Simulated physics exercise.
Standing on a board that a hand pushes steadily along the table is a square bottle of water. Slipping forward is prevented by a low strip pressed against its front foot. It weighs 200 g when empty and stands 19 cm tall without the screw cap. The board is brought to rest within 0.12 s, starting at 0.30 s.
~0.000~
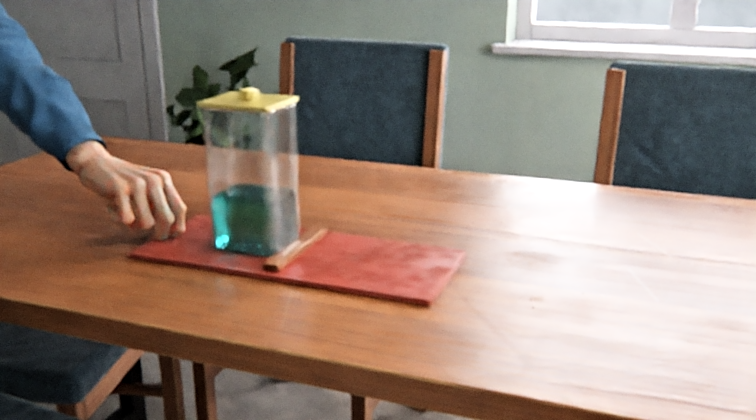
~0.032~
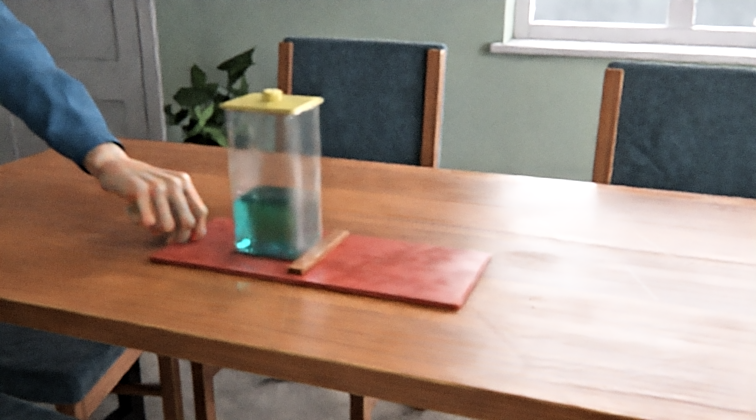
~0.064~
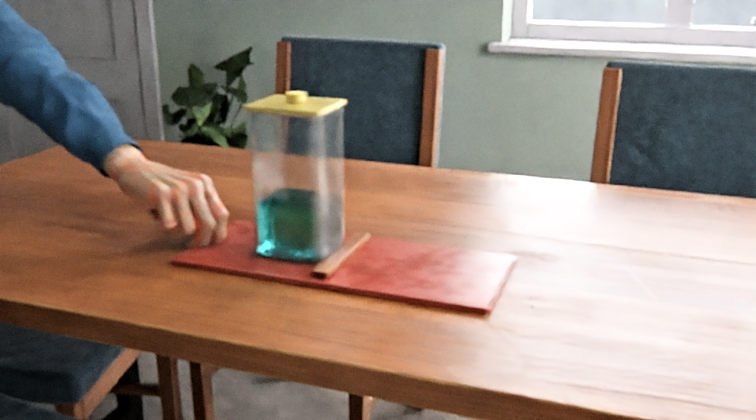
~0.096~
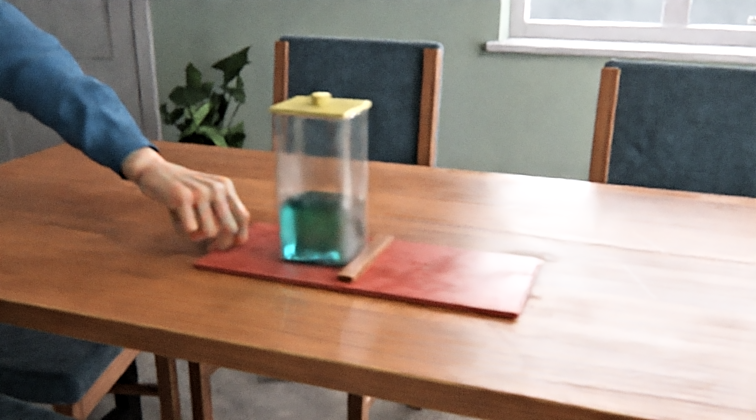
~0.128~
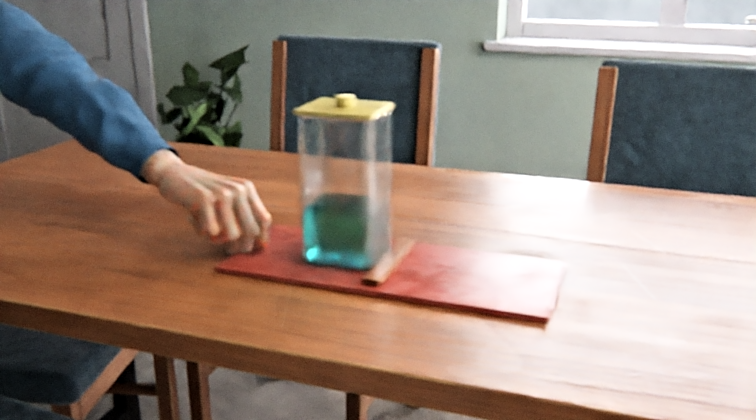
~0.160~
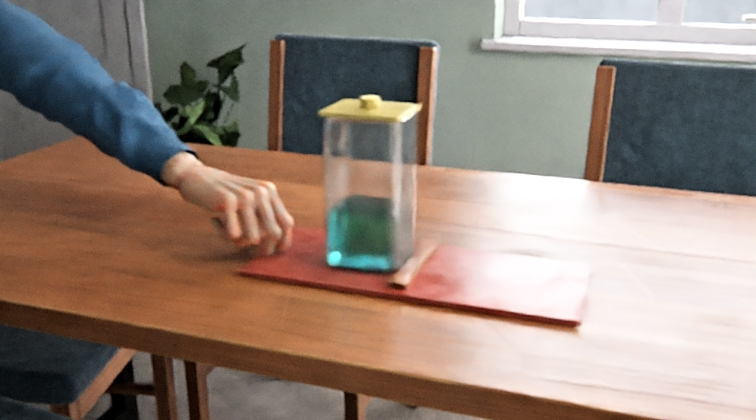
In a room with pale green walls, seen from slightly above one side of a long wooden table, dark blue chairs, a leafy plant and a window stand behind. A clear square bottle with a yellow lid and blue-green water stands on a red board, left of a thin wooden strip. A blue-sleeved hand at the left steadily pushes the board rightward, the bottle riding upright along with it.
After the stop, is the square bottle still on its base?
Yes, it is still standing.
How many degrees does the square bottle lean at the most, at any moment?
Roughly 5 degrees.
After 0.42 s the board moves at 0.00 m/s; the square bottle leans 4°.
After 0.54 s the square bottle stands where it began.
After 0.70 s the square bottle stands where it began.
After 0.92 s the square bottle stands where it began.
In the end the square bottle stands where it began.
